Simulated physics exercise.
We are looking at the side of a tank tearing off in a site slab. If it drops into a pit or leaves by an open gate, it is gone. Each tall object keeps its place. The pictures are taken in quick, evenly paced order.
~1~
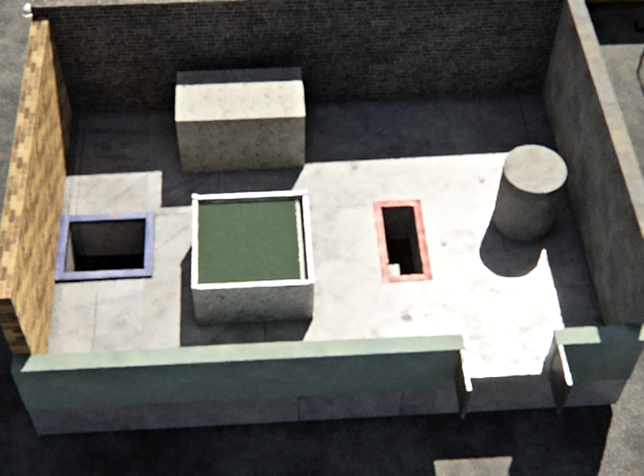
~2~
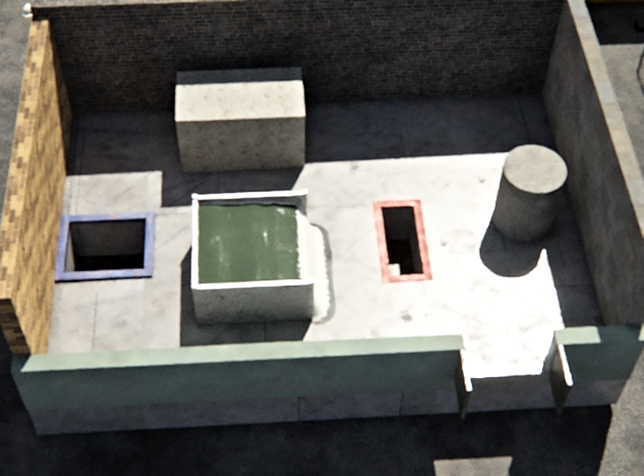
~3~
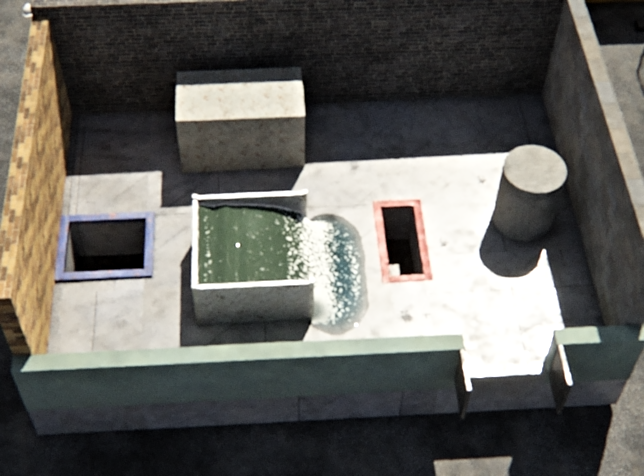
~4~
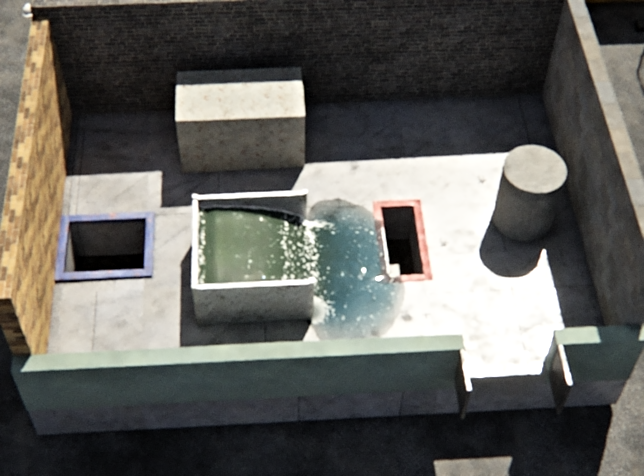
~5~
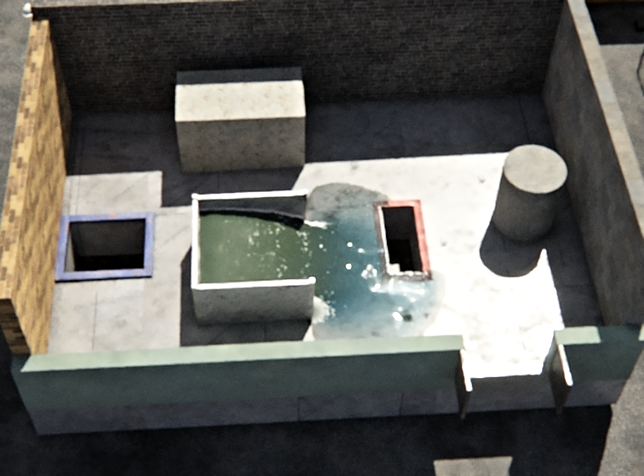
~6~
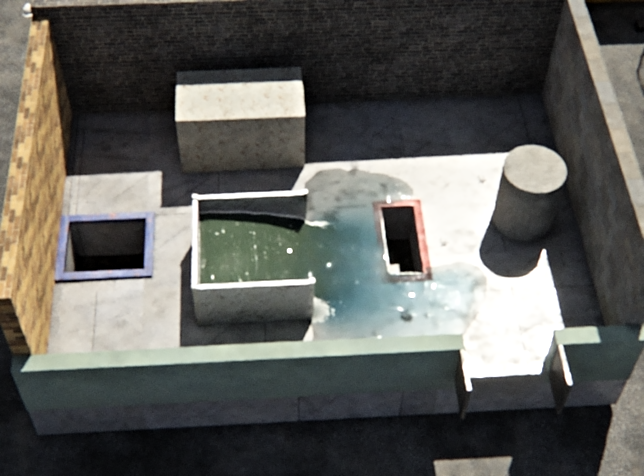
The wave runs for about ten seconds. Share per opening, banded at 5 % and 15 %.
Outcome: The gate will capture a medium share of five to fifteen per cent, the red pit will capture a heavy share beyond fifteen per cent, the blue pit will capture a light share below five per cent.
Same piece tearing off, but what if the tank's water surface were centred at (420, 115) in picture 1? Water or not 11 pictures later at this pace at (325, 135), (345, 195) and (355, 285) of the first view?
Unflooded - unflooded - unflooded.
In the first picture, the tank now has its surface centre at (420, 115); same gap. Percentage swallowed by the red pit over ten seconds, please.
Within ten seconds roughly 12 percent of the total ends in the red pit.
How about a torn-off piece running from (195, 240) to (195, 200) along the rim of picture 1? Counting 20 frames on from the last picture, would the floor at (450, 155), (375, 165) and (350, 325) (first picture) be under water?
Taking them in order, I'd say not reached, not reached and not reached.
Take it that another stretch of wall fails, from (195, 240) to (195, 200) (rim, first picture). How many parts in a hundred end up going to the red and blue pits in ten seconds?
Red 0 %, blue 55 %.
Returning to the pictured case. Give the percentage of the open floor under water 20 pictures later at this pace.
That works out to some 40 in a hundred.
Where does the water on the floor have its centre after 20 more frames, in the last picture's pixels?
Around pixel (416, 267).
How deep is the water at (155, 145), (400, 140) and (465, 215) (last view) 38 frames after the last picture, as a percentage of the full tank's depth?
Estimated readings in sequence: 0, 4, 0 percent.
A moment on, water covers 30 % of the floor; the gate 0 %, the red pit 22 %, the blue pit 0 %.
Next, water covers 40 % of the floor; the gate 3 %, the red pit 34 %, the blue pit 0 %.
Then, water covers 40 % of the floor; the gate 5 %, the red pit 42 %, the blue pit 0 %.
Later, water covers 50 % of the floor; the gate 8 %, the red pit 50 %, the blue pit 0 %.
In the end, water covers 65 % of the floor; the gate 11 %, the red pit 57 %, the blue pit 0 %.
